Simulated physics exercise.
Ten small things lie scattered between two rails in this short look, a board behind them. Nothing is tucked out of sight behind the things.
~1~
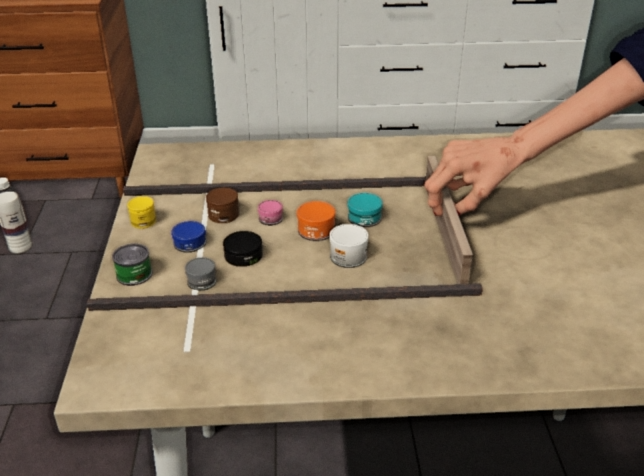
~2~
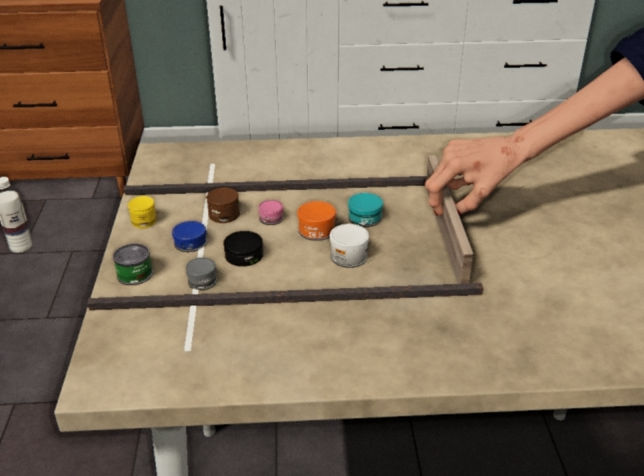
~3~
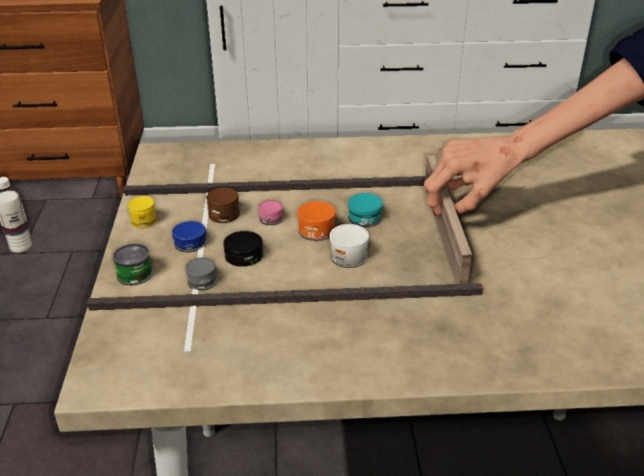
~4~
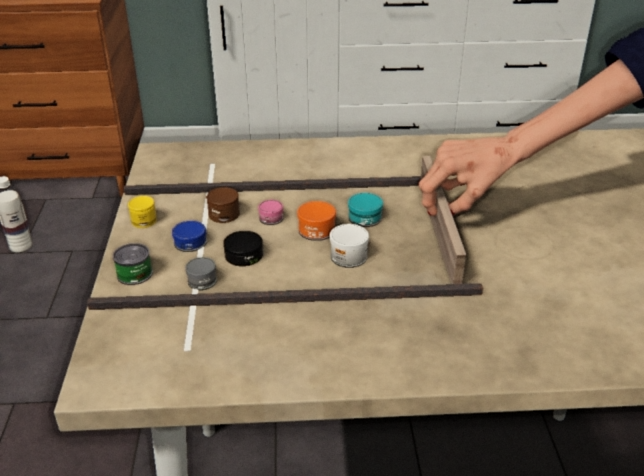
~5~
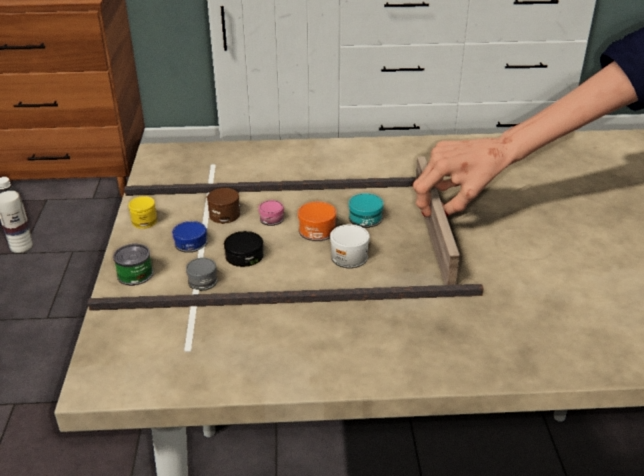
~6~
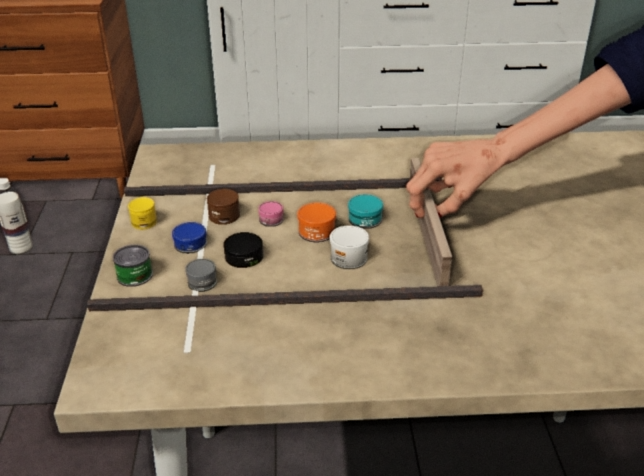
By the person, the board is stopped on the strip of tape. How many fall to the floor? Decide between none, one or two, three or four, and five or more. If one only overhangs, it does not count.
From what happens, the ones that come off the end make zero in total.
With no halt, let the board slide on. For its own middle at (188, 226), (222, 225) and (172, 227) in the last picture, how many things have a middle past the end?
Respectively, 0, 0 and 1.
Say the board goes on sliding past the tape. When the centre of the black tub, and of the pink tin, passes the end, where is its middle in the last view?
The middle is at (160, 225) when it's the black tub, and at (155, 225) when it's the pink tin.
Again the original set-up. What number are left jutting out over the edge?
I'd put it at 0.
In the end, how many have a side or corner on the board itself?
It is in contact with 4.
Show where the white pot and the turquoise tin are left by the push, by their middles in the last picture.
You'll see the white pot at (179, 259), with the turquoise tin at (187, 216).
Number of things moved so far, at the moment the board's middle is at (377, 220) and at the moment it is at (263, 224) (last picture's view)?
By then 1, and later 7.
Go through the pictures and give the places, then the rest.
Yellow tub (142, 213); green tin (132, 265); blue tin (189, 237); board (446, 216); tape (202, 242), in the first frame.
Green tin (133, 264); black tub (244, 249), in the second frame.
Blue tin (190, 237); pink tin (271, 213), in the third frame.
Yellow tub (143, 212); orange tin (317, 221), in the fourth frame.
Green tin (133, 264); brown tub (224, 206), in the fifth frame.
Yellow tub (143, 214); green tin (133, 265); blue tin (190, 238); board (428, 218); tape (202, 243), in the sixth frame.
A little later, none off yet; yellow tub at rest near (143, 214); green tin at rest near (133, 265); blue tin at rest near (190, 238).
When it is over, the number that fall off is zero.
